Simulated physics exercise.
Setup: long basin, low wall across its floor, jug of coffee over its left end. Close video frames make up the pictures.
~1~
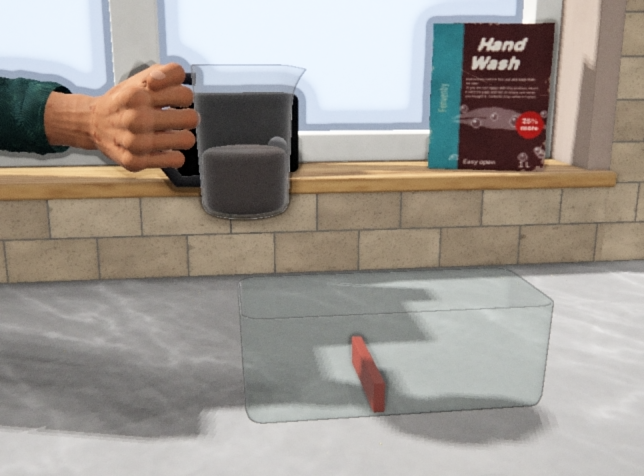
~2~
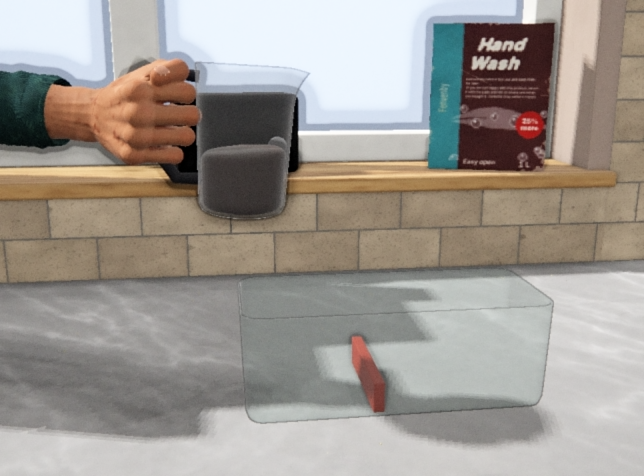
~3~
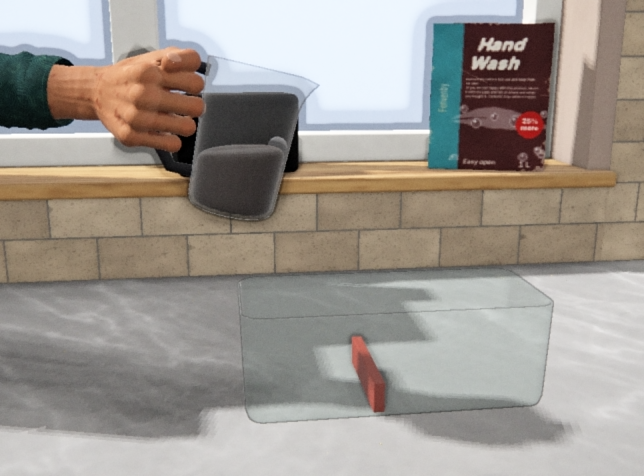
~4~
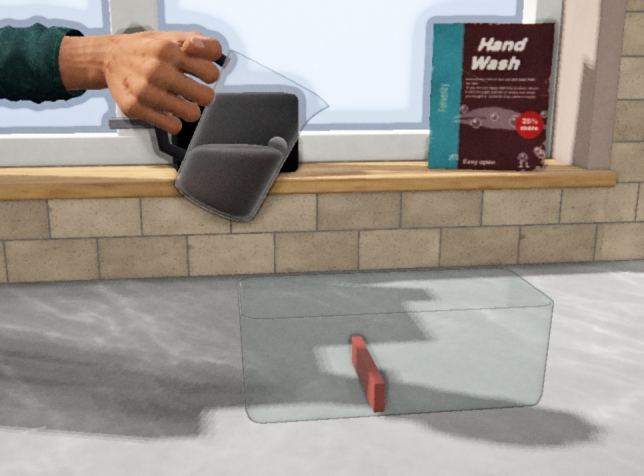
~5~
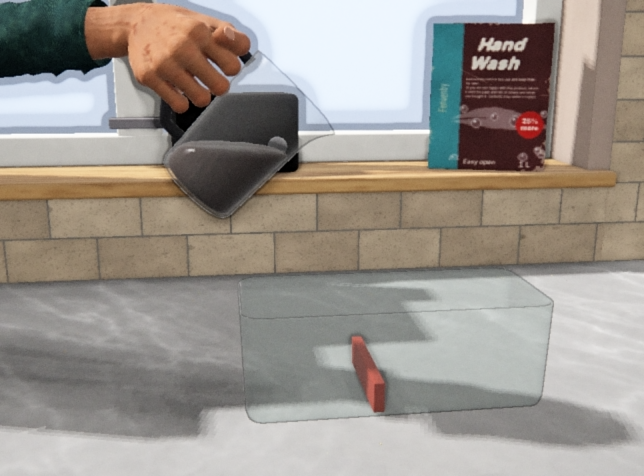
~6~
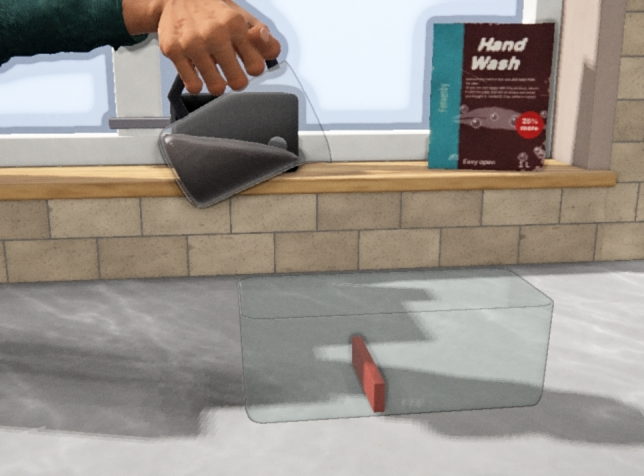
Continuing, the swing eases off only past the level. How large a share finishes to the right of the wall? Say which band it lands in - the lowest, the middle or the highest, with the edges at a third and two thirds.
The right side of the wall holds a large share, beyond two thirds.
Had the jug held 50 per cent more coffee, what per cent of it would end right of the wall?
It works out near 90 percent.
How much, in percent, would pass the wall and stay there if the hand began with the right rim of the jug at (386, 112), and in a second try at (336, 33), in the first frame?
Roughly 90 percent on the first try and 85 percent on the second.
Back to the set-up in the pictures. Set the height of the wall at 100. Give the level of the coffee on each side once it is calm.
10 per cent for the left part, 40 for the right.
A moment on, the tilt is 102° and 65 per cent is still to pour, 5 is left of the wall and 1 right of it.
Next, the tilt is 106° and 18 per cent is still to pour, 9 is left of the wall and 54 right of it.
Then the tilt is 106° and 2 per cent is still to pour, 9 is left of the wall and 84 right of it.
Later the tilt is 106° and 0 per cent is still to pour, 12 is left of the wall and 88 right of it.
Finally, 12 per cent lies left of the wall, 88 right of it and 1 outside.
